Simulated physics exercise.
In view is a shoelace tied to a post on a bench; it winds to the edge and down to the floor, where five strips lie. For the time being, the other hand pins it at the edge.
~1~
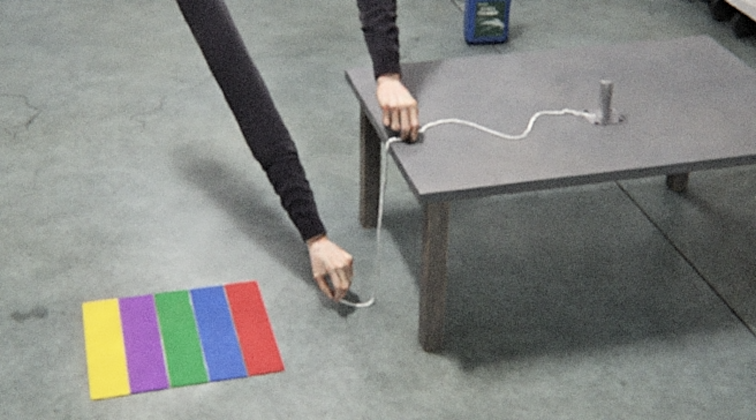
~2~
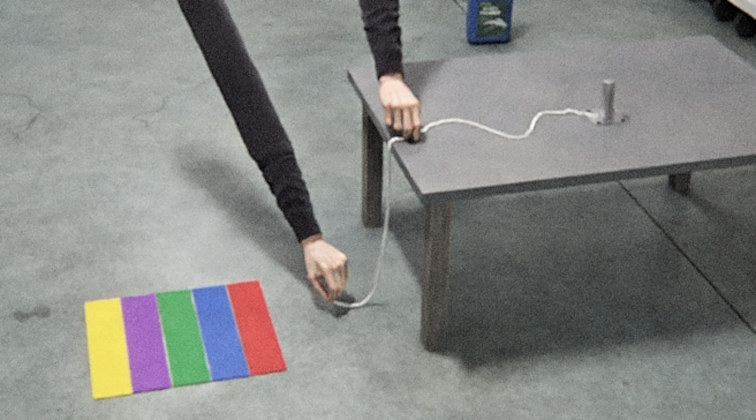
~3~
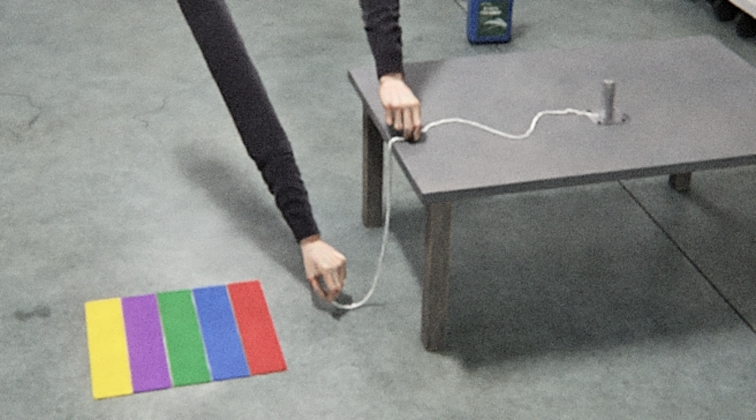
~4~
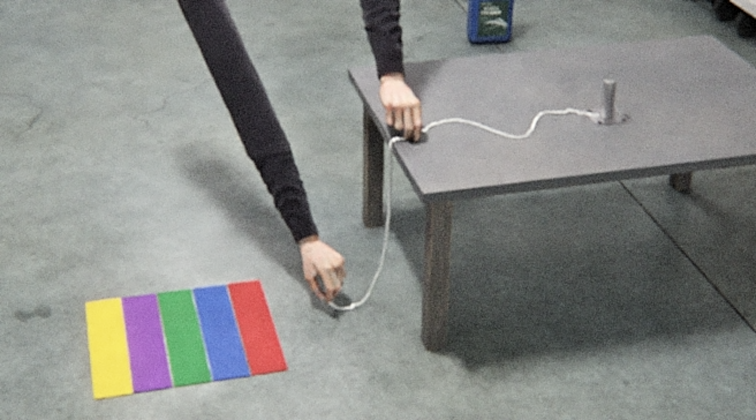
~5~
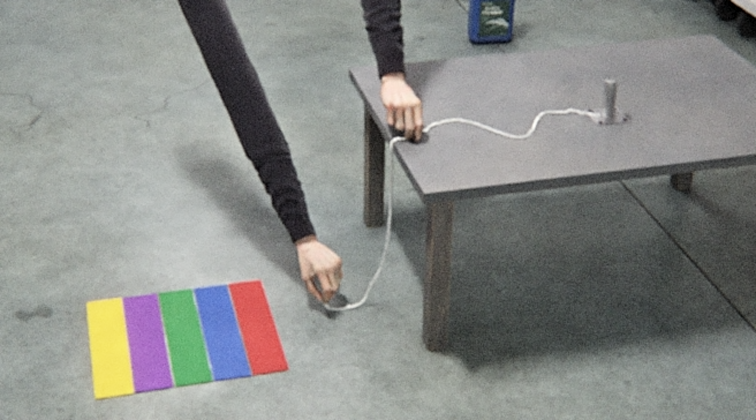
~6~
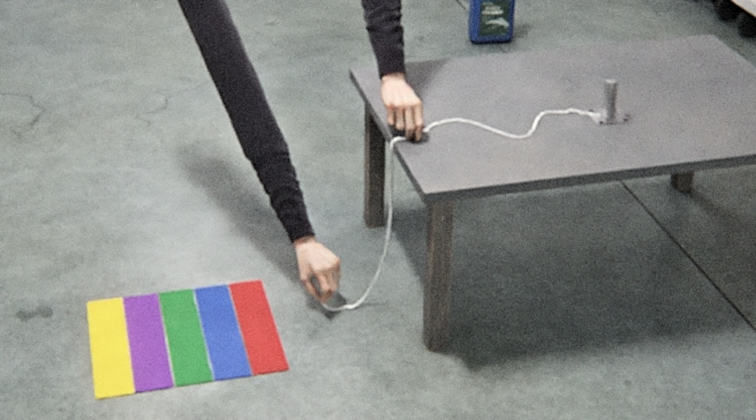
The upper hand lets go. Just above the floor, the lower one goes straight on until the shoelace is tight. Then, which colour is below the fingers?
The purple one is below them.
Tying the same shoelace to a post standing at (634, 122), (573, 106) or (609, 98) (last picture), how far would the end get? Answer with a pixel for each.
Going through them in sequence: (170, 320), (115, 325) and finally (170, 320).
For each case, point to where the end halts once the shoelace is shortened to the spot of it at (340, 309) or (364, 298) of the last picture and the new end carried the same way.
It ends up at (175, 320) the first time and at (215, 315) the second.
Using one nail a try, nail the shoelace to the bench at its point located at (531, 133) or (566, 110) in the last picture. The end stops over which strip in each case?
Green; purple.
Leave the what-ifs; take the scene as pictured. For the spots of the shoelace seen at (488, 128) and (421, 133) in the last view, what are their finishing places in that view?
They finish at (443, 134) and (365, 164) respectively.
Soon after, end near (201, 315); over blue.
Then, end near (164, 320); over purple.
At full stretch, end near (142, 323); over purple. It gets as far as the purple strip.
